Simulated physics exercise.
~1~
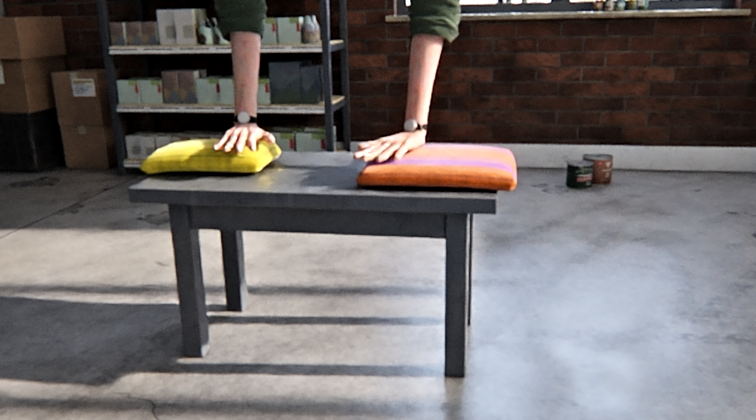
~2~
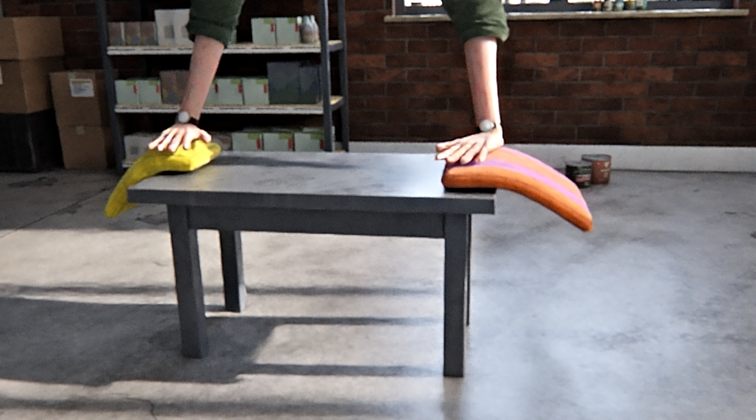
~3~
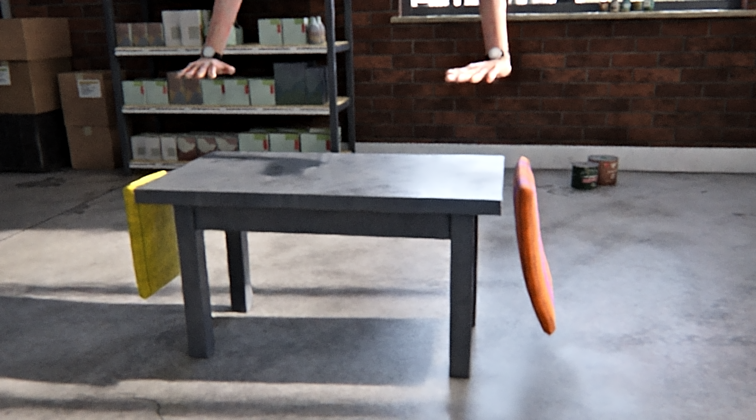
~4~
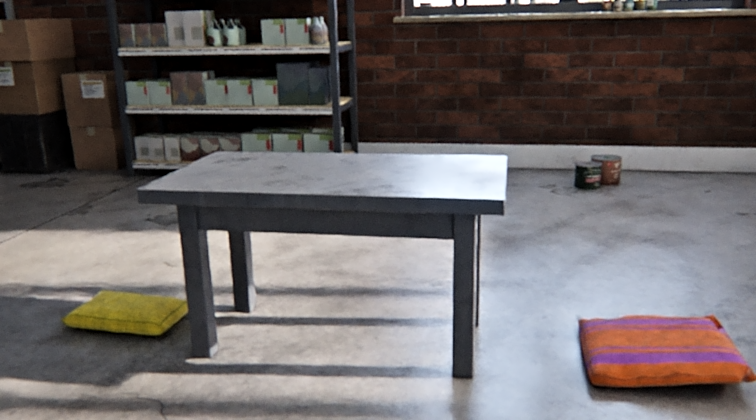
A yellow sack and an orange seat pad with purple stripes were pushed outward by two hands over opposite ends of a low gray table, sagged, and dropped as the hands lifted away, ending up flat on the floor on either side.
